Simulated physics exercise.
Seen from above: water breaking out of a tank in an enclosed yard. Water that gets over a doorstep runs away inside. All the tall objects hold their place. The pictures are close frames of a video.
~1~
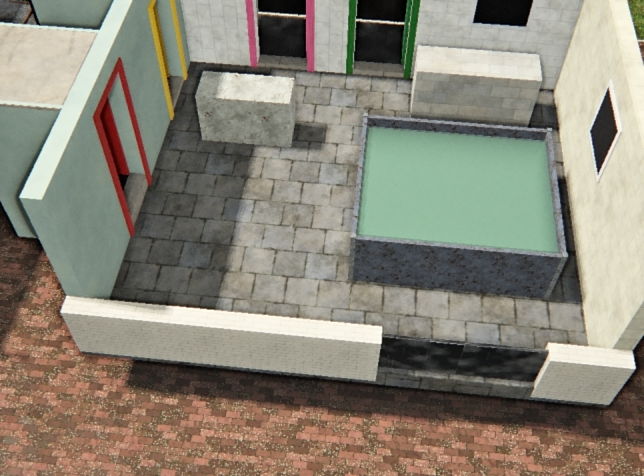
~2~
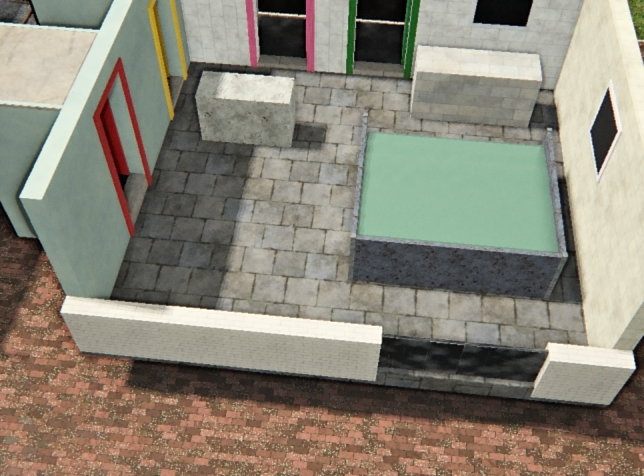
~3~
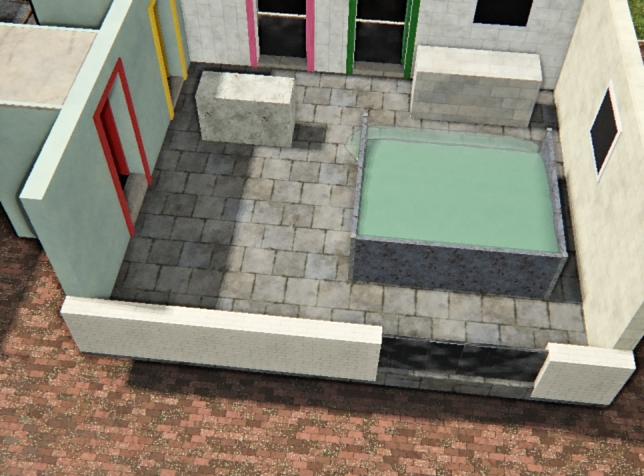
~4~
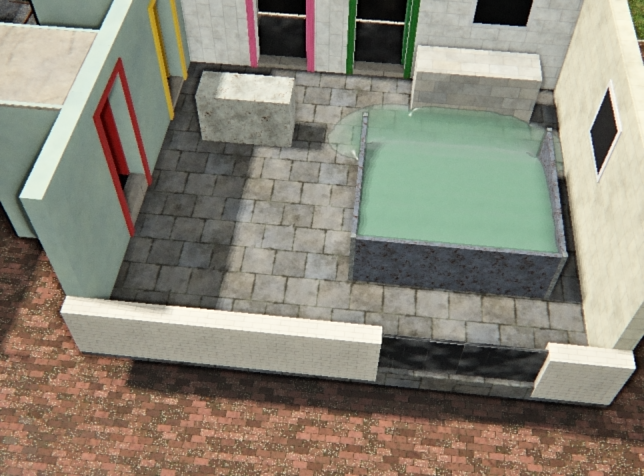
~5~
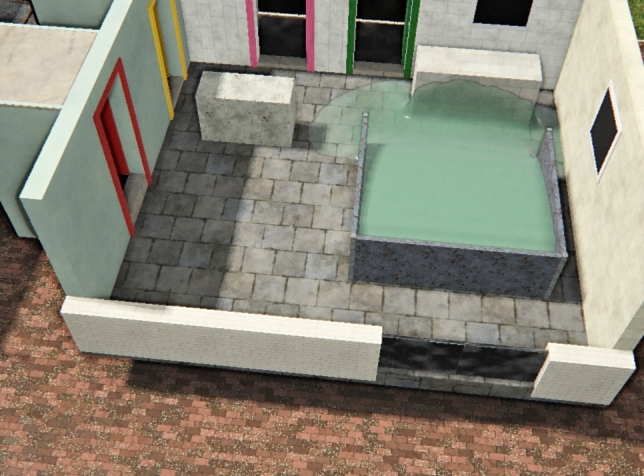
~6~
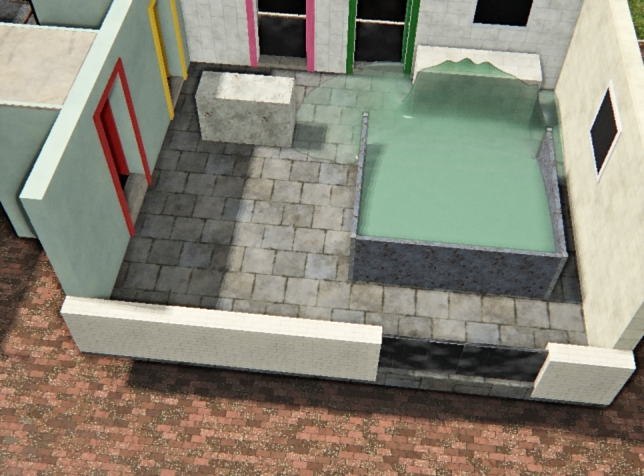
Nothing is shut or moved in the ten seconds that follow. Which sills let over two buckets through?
One by one: The yellow door floods; the green door floods; the pink door floods; the red door holds within the limit.
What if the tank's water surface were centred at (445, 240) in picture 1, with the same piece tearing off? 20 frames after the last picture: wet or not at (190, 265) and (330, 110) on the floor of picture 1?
In that order: Dry, flooded.
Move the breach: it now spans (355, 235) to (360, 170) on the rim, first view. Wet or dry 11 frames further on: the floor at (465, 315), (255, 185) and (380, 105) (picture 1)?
One after the other: Dry, wet, dry.
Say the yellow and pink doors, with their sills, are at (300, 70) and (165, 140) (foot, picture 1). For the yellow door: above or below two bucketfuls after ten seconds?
One by one: Yellow goes over.
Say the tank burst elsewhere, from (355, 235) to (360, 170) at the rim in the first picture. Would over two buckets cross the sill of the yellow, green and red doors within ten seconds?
My reading: The yellow one passes that mark; the green one is over; the red one is over.
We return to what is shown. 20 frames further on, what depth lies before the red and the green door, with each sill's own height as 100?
Near 10 and 160 in a hundred.
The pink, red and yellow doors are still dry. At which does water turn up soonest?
The one in pink.
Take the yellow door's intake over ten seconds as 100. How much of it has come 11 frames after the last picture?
About 0 per cent.
A moment on, water covers 30 % of the floor; the yellow door not reached, the green door far over two buckets in, the pink door wet at the sill, nothing in, the red door not reached.
Next, water covers 45 % of the floor; the yellow door under two buckets in, the green door far over two buckets in, the pink door over two buckets in, the red door not reached.
Then, water covers 70 % of the floor; the yellow door far over two buckets in, the green door far over two buckets in, the pink door far over two buckets in, the red door wet at the sill, nothing in.
Later, water covers 100 % of the floor; the yellow door far over two buckets in, the green door far over two buckets in, the pink door far over two buckets in, the red door wet at the sill, nothing in.
In the end, water covers 100 % of the floor; the yellow door far over two buckets in, the green door far over two buckets in, the pink door far over two buckets in, the red door wet at the sill, nothing in.
